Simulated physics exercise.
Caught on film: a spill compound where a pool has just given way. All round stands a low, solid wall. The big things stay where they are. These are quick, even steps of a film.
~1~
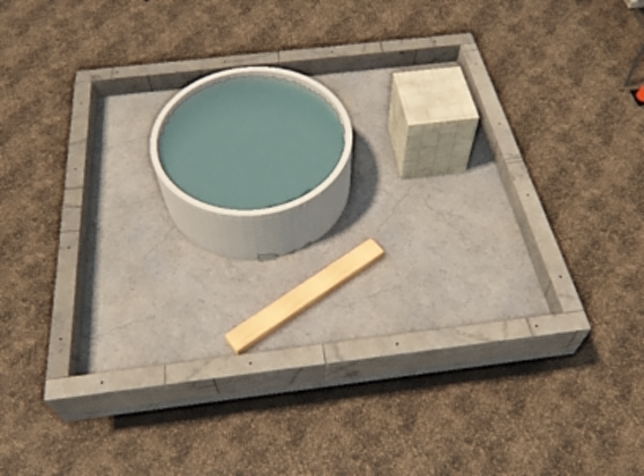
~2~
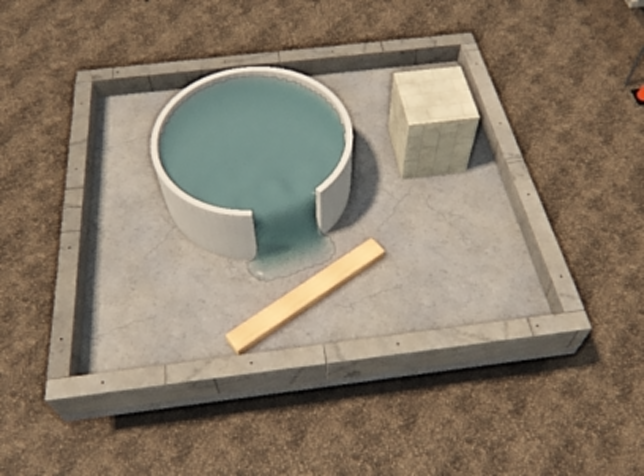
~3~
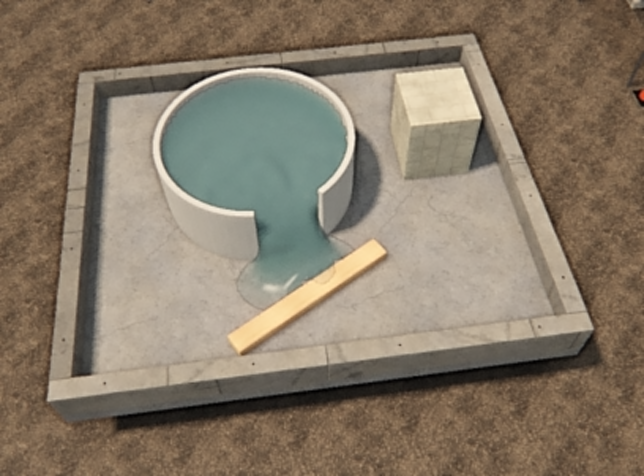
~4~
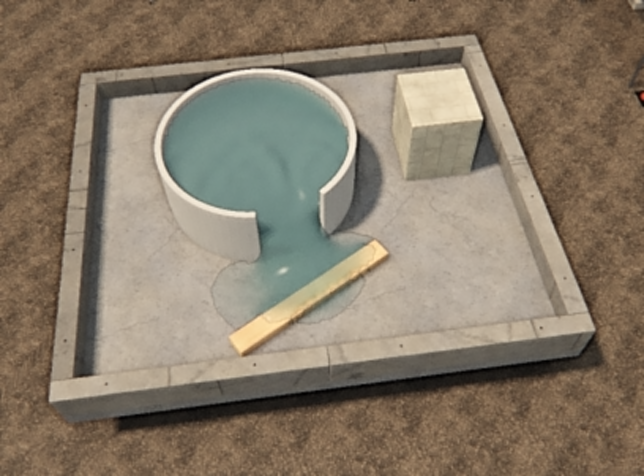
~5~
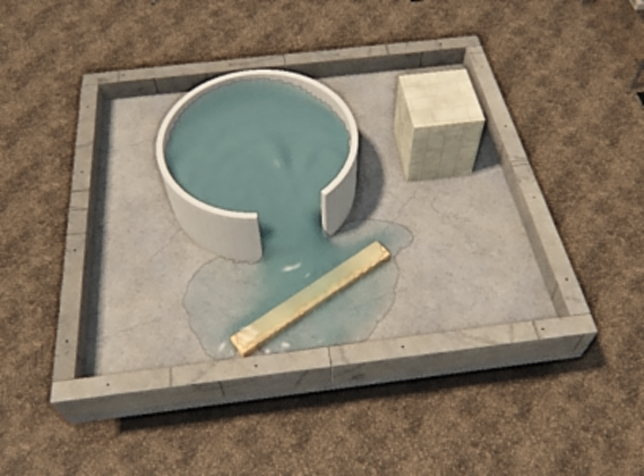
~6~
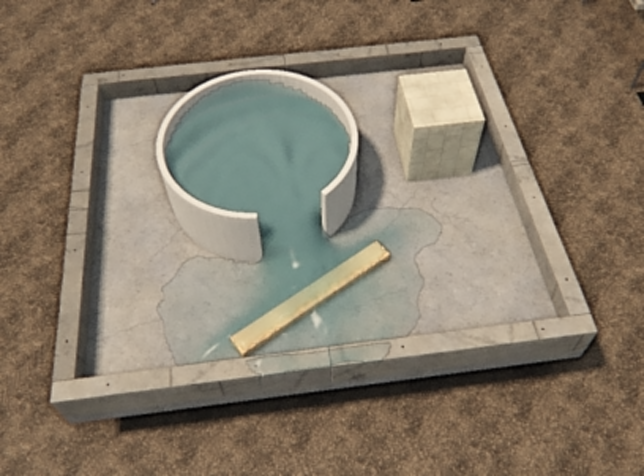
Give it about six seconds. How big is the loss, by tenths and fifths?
Over the wall goes not even a tenth.
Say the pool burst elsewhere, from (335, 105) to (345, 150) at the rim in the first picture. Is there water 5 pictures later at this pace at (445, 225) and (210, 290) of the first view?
In that order: Covered, dry.
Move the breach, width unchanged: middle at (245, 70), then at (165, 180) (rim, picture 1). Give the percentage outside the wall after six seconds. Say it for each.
In turn 10 and 10 per cent.
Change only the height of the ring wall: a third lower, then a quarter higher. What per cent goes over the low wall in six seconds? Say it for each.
Near 10 and 0 in a hundred.
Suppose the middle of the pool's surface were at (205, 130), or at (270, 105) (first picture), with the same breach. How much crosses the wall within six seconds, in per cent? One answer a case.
In turn 2 and 2 per cent.
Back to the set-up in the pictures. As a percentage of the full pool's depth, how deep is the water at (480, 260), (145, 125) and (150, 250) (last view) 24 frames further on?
About 20, 6 and 8 per cent.
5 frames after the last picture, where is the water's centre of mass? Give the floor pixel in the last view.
Roughly at (276, 220).
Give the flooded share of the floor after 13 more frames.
I make it 60 per cent.
A moment on, water covers 25 % of the floor; the low wall has let 0 % over.
Next, water covers 35 % of the floor; the low wall has let 0 % over.
Then, water covers 50 % of the floor; the low wall has let 1 % over.
Later, water covers 70 % of the floor; the low wall has let 2 % over.
In the end, water covers 80 % of the floor; the low wall has let 2 % over.
